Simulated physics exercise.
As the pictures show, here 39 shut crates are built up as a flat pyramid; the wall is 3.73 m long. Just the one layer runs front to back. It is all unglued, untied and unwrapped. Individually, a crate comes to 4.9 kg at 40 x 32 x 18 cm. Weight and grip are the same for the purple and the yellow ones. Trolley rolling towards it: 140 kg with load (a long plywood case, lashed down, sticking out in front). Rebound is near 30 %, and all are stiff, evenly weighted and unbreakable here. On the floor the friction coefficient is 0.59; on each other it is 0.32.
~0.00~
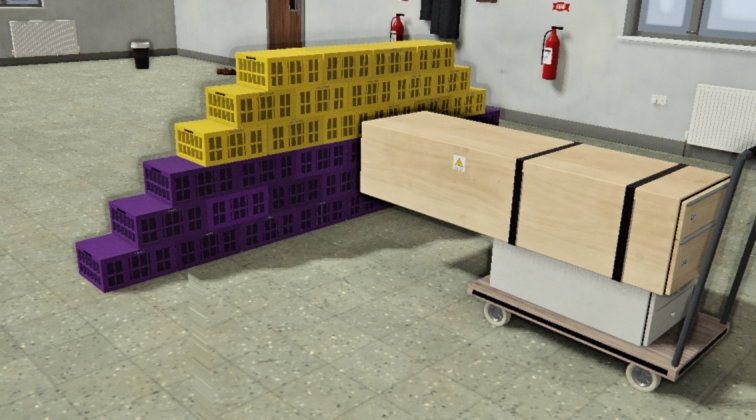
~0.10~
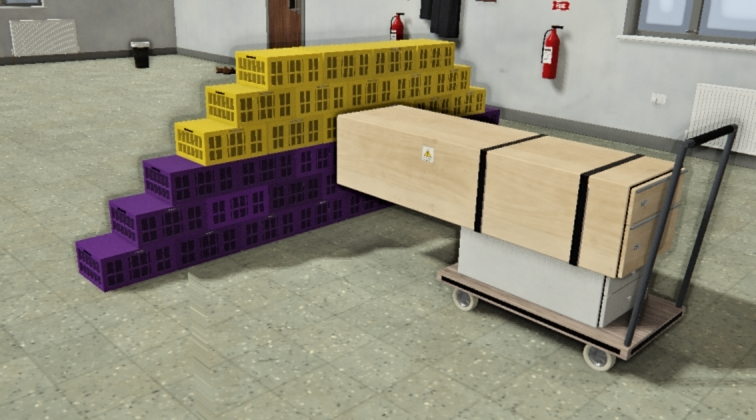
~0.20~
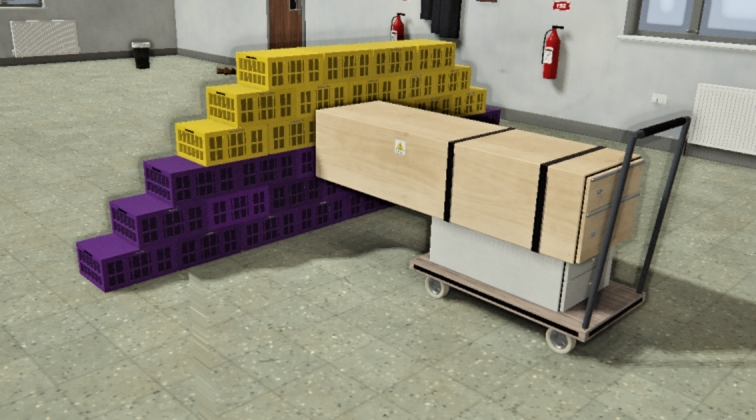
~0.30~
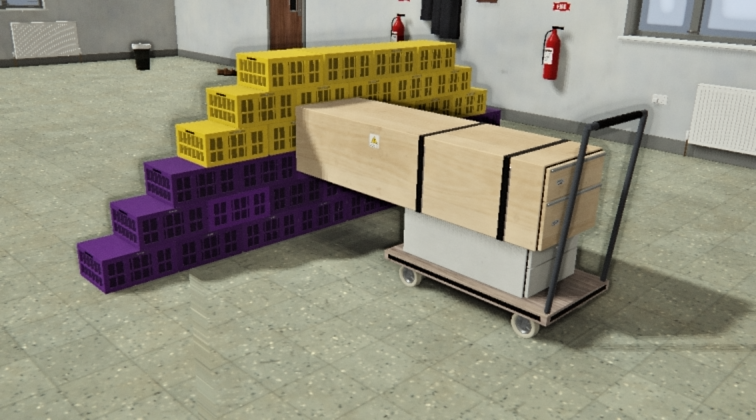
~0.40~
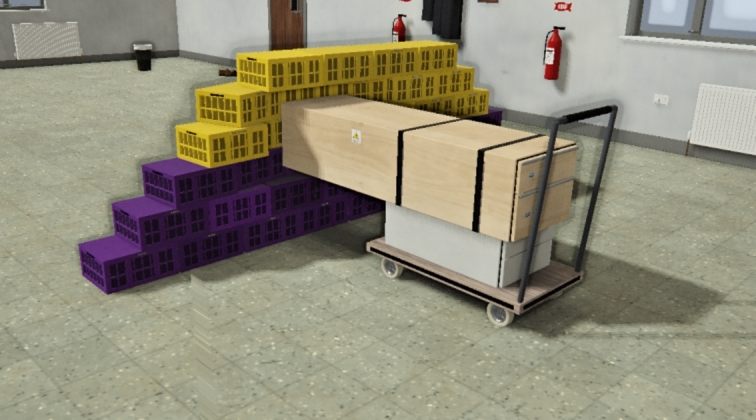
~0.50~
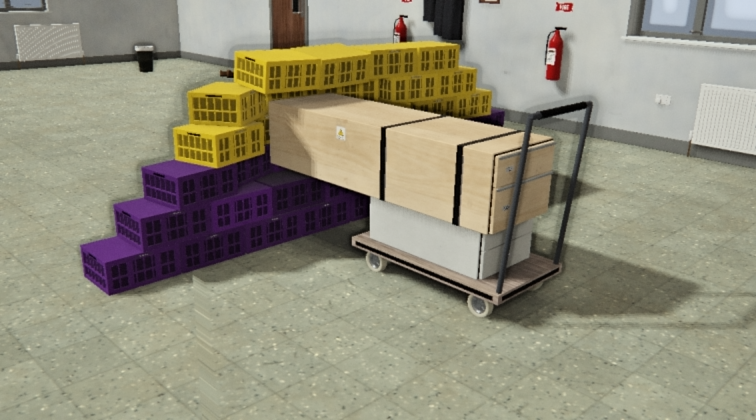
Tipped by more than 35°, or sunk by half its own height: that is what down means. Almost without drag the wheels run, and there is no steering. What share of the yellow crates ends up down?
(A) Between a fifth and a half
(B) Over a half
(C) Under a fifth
B.
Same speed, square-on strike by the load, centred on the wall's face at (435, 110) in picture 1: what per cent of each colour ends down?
For purple it's 10 per cent, for yellow 60 per cent.
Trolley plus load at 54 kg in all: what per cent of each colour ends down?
Purple 10, yellow 80 %.
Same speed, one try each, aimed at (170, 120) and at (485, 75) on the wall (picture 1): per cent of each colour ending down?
First try then second: Purple 0 and 0, yellow 10 and 20 per cent.
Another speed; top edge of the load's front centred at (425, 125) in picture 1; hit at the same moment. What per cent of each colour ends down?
You'd end up with purple at 10 per cent down and yellow at 80 per cent.
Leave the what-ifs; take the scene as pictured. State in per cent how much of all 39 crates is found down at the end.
About 40% of them.
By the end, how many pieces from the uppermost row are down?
Count: 4.
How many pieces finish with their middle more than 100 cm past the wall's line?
I'd estimate 8 pieces.
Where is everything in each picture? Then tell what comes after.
In the first frame (we follow the side turned to the camera), load (369, 146) 60 cm short of the wall; top yellow crate (437, 58); no piece has moved.
The second frame shows load (344, 138) 41 cm short of the wall; top yellow crate (437, 57).
The third frame shows load (322, 132) 22 cm short of the wall; top yellow crate (437, 58).
The fourth frame shows load (302, 128) 27 mm short of the wall; top yellow crate (437, 58).
The fifth frame shows load (287, 124) 12 cm into the wall's line; top yellow crate (439, 59); 12 stirred so far.
The sixth frame shows load (275, 122) 25 cm into the wall's line; top yellow crate (440, 59); steepest lean 8°, the crate at (346, 72); 19 stirred so far.
Around 0.68 s, load 46 cm past the wall's line, still rolling; none of the 15 yellow crates down (1 of 39 in all colours); top yellow crate displaced 15 mm; top purple crate displaced 18 mm.
Around 0.98 s, load 77 cm past the wall's line, still rolling; 6 of the 15 yellow crates down (8 of 39 in all colours); top yellow crate tipped 20°; top purple crate displaced 18 mm.
Around 1.34 s, load 97 cm past the wall's line, still rolling; 12 of the 15 yellow crates down (15 of 39 in all colours); top yellow crate tipped 55°, 19 cm lower; top purple crate displaced 17 mm.
Around 1.86 s, load 98 cm past the wall's line, stopped; 12 of the 15 yellow crates down (15 of 39 in all colours); top yellow crate upside down; top purple crate displaced 17 mm.
Finally (3.5 s), load 98 cm past the wall's line, stopped; 12 of the 15 yellow crates down (15 of 39 in all colours); top yellow crate upside down; top purple crate displaced 17 mm. That is 80 per cent. Seen by the last camera, middles, top yellow crate near (394, 139), top purple crate near (440, 129).
